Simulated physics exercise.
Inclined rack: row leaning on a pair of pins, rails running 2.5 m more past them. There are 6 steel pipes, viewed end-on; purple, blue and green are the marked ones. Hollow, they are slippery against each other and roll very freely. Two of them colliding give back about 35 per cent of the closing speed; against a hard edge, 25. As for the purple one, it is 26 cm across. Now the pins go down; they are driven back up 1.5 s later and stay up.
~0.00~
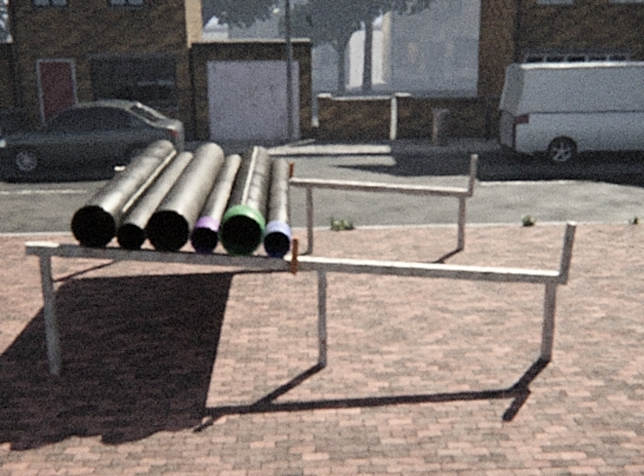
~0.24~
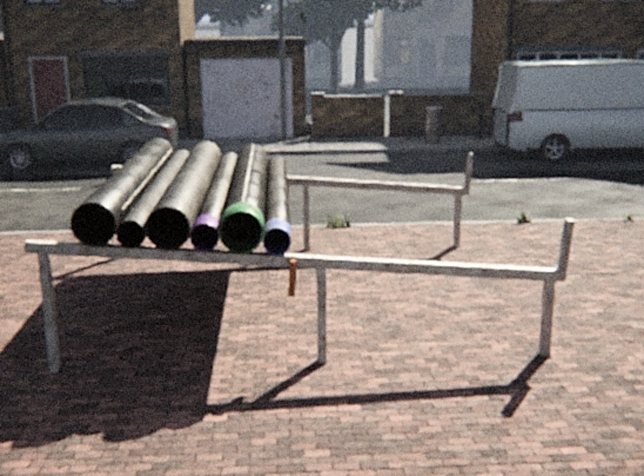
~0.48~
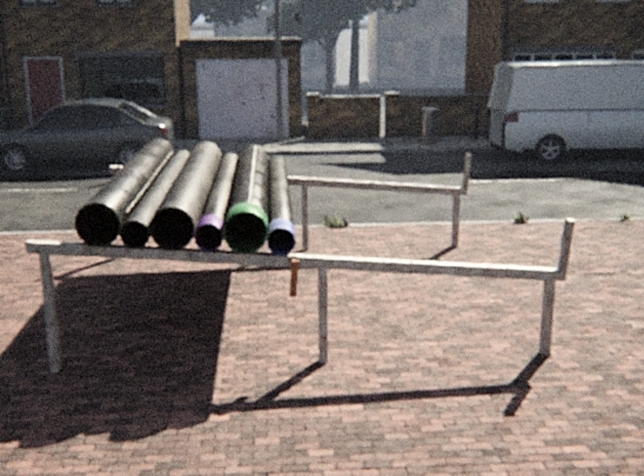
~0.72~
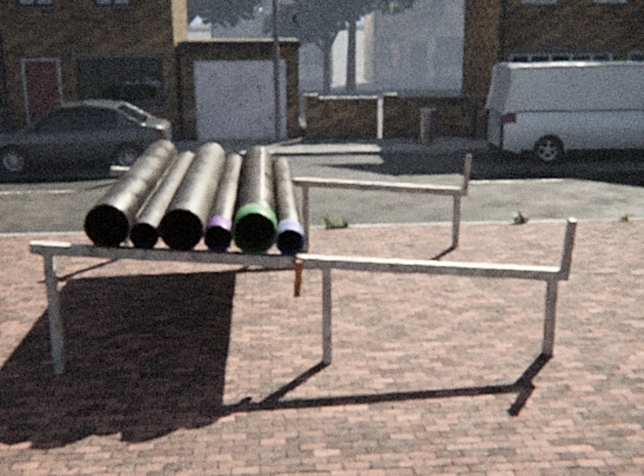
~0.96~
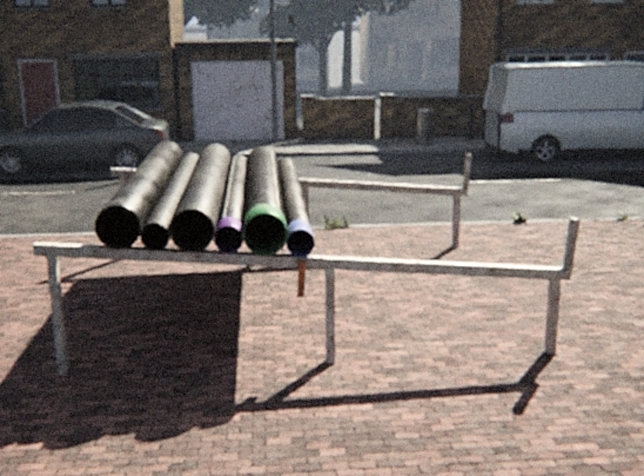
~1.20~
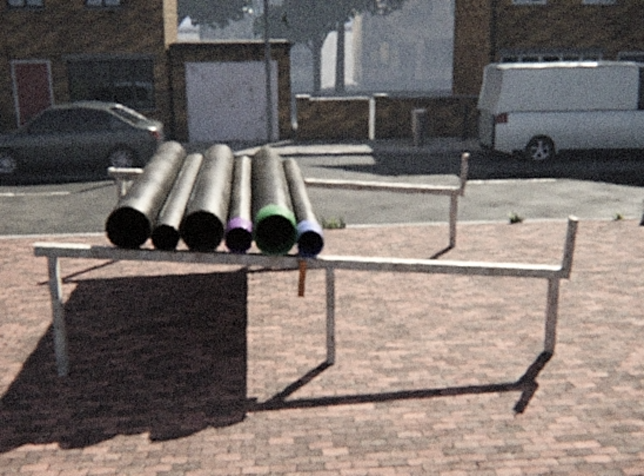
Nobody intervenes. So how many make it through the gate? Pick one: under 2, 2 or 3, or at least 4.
The count is 2 or 3.
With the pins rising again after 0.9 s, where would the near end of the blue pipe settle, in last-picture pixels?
(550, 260), roughly.
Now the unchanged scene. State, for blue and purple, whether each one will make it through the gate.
Blue escapes; purple is stopped.
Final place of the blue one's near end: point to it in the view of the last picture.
Roughly (554, 256).
Then, 1.4 s in, purple is on the rails, 50 cm above the pins, rolling right; blue is on the rails, 15 cm below the pins, rolling right; green is on the rails, 20 cm above the pins, rolling right; 1 through so far.
Then, 1.7 s in, purple is on the rails, 35 cm above the pins, rolling right; blue is on the rails, 30 cm below the pins, rolling right; green is in the air, 10 cm above the pins, rolling right; 1 through so far.
Then, 1.9 s in, purple is on the rails, 20 cm above the pins, rolling right; blue is on the rails, 40 cm below the pins, rolling right; green is in the air, 5 cm above the pins, rolling right; 1 through so far.
Then, 2.2 s in, purple is on the rails, 15 cm above the pins; blue is on the rails, 65 cm below the pins, rolling right; green is on the rails, 5 cm below the pins, rolling right; 2 through so far.
In the end (4.9 s), purple is on the rails, 15 cm above the pins; blue is on the rails, 235 cm below the pins; green is on the rails, 200 cm below the pins; 2 through so far.
